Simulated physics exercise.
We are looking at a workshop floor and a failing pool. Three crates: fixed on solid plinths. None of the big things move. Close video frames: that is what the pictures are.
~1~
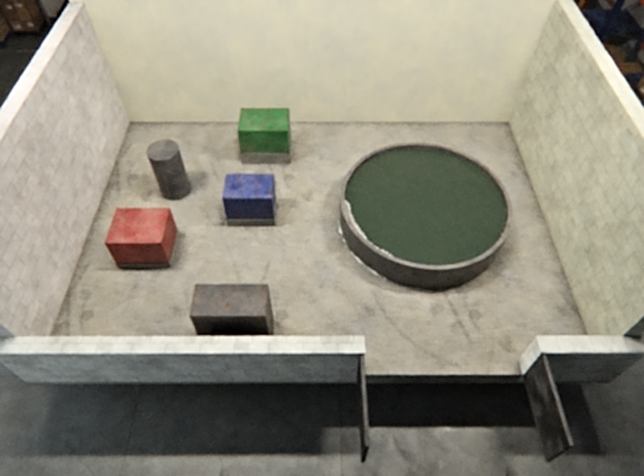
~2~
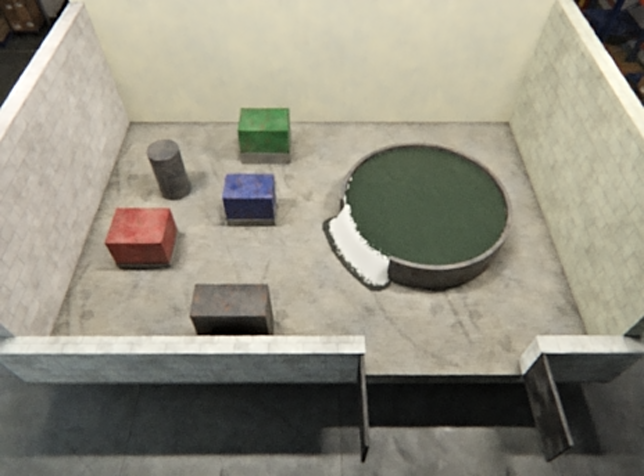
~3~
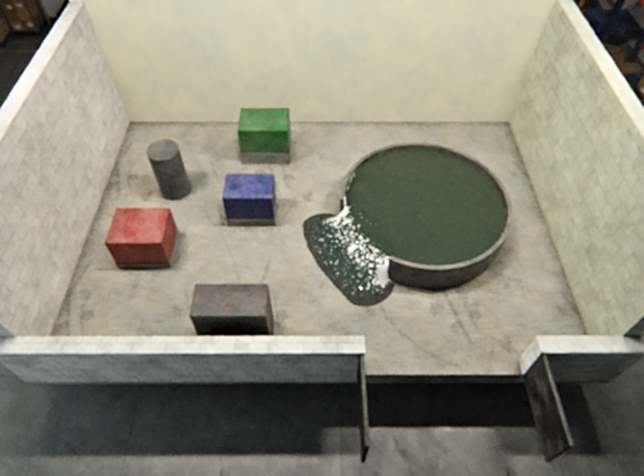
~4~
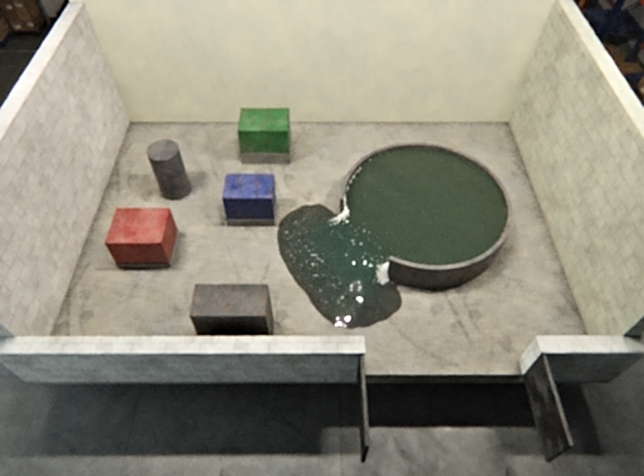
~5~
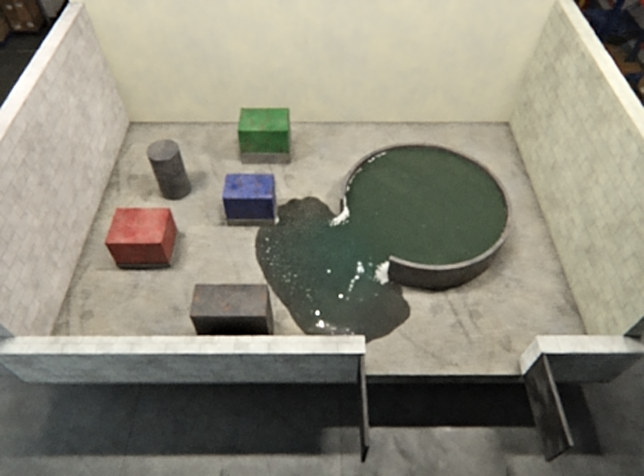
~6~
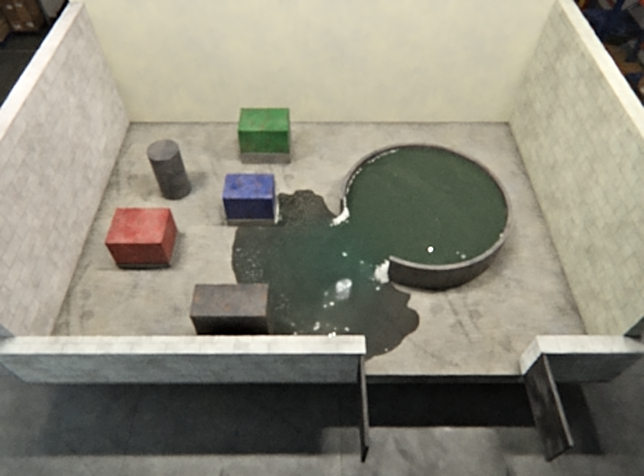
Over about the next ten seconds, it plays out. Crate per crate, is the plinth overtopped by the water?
My prediction: The green crate will be missed by the water. The red crate will be caught by the water. The blue crate will be missed by the water.
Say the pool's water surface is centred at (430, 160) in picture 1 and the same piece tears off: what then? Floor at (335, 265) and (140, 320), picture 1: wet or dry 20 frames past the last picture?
Submerged, submerged.
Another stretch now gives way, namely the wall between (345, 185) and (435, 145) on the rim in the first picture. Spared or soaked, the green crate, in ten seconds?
One by one: Green gets wet.
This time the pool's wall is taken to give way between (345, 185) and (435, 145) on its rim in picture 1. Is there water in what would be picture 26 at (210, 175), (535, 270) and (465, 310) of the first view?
Place one: Reached by the flood. Place two: Spared by the leak. Place three: Spared by the leak.
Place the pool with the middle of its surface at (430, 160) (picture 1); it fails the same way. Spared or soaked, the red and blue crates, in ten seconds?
Red: Overtopped; blue: Overtopped.
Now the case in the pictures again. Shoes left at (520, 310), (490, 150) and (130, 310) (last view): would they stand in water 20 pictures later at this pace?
Going through them one by one, the first is spared, the second spared and the third waterlogged.
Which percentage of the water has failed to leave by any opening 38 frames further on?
It comes to roughly 96 per cent.
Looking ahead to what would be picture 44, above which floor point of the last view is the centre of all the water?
I'd put it at around (279, 245).
A moment on, water covers 25 % of the floor; the green crate not reached, the red crate water round its plinth, the blue crate water round its plinth.
Next, water covers 35 % of the floor; the green crate water round its plinth, the red crate water round its plinth, the blue crate water round its plinth.
Then, water covers 50 % of the floor; the green crate water round its plinth, the red crate water round its plinth, the blue crate water round its plinth.
Later, water covers 70 % of the floor; the green crate water round its plinth, the red crate water round its plinth, the blue crate water round its plinth.
In the end, water covers 95 % of the floor; the green crate stayed above the water, the red crate was topped, the blue crate stayed above the water.
